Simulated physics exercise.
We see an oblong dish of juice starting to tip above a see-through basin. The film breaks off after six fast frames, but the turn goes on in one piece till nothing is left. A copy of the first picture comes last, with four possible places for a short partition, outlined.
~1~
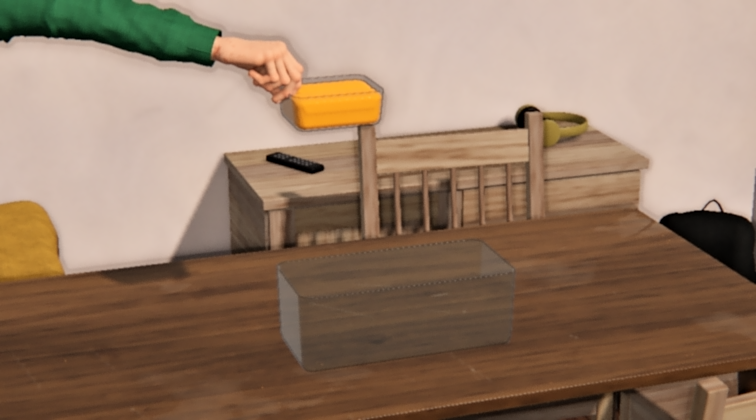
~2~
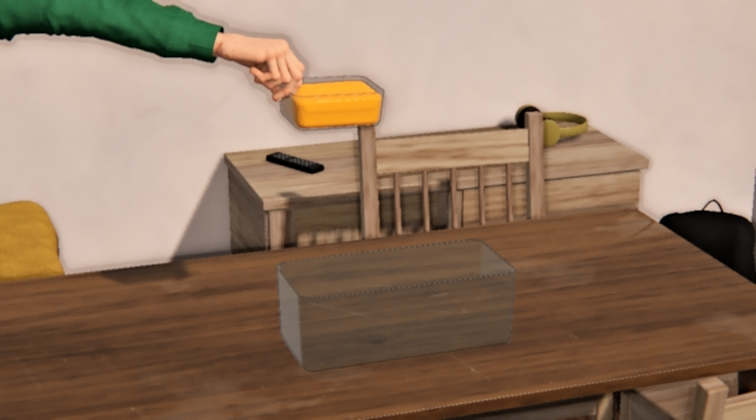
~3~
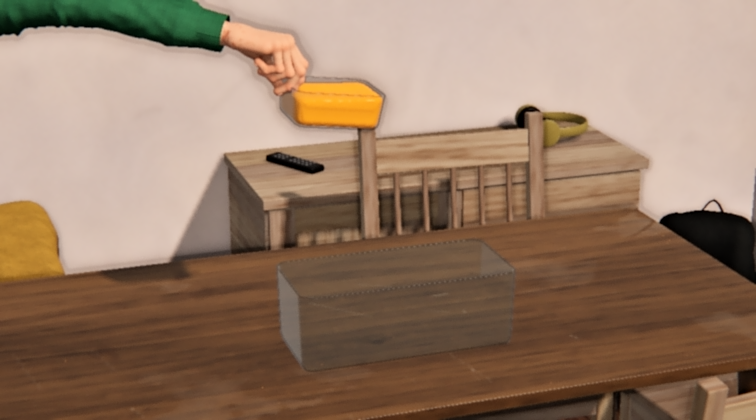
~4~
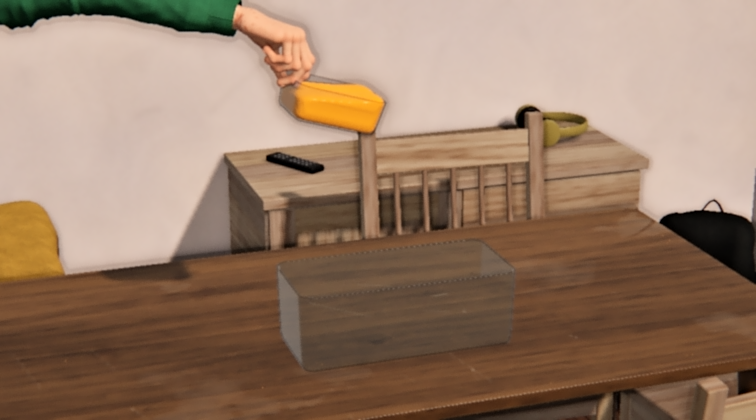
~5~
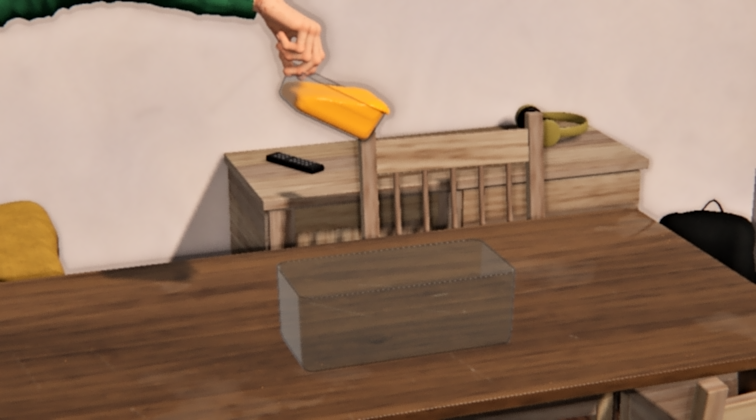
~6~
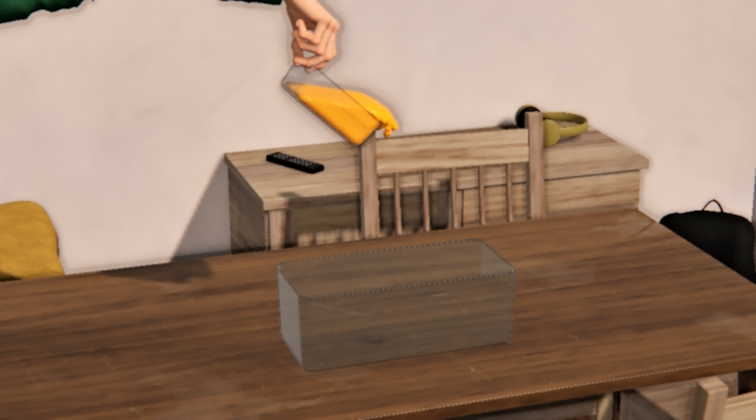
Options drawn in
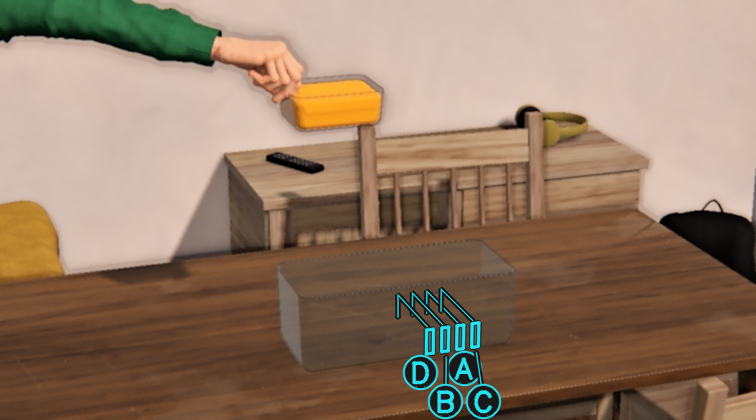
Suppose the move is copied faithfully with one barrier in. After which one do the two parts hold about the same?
I would pick place B.
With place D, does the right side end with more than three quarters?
No, it does not.
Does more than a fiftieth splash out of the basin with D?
Yes, it does.
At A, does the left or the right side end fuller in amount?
More ends on the left.
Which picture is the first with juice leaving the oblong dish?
In picture 4.
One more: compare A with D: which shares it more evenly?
Place D.
On the marked copy, A at (461, 354); B at (446, 356); C at (476, 352); D at (431, 358).
With A, about 77 % ends left of the wall and 13 % right of it; 10 % is lost outside.
With B, about 49 % ends left of the wall and 42 % right of it; 8 % is lost outside.
With C, about 81 % ends left of the wall and 10 % right of it; 10 % is lost outside.
With D, about 27 % ends left of the wall and 64 % right of it; 8 % is lost outside.
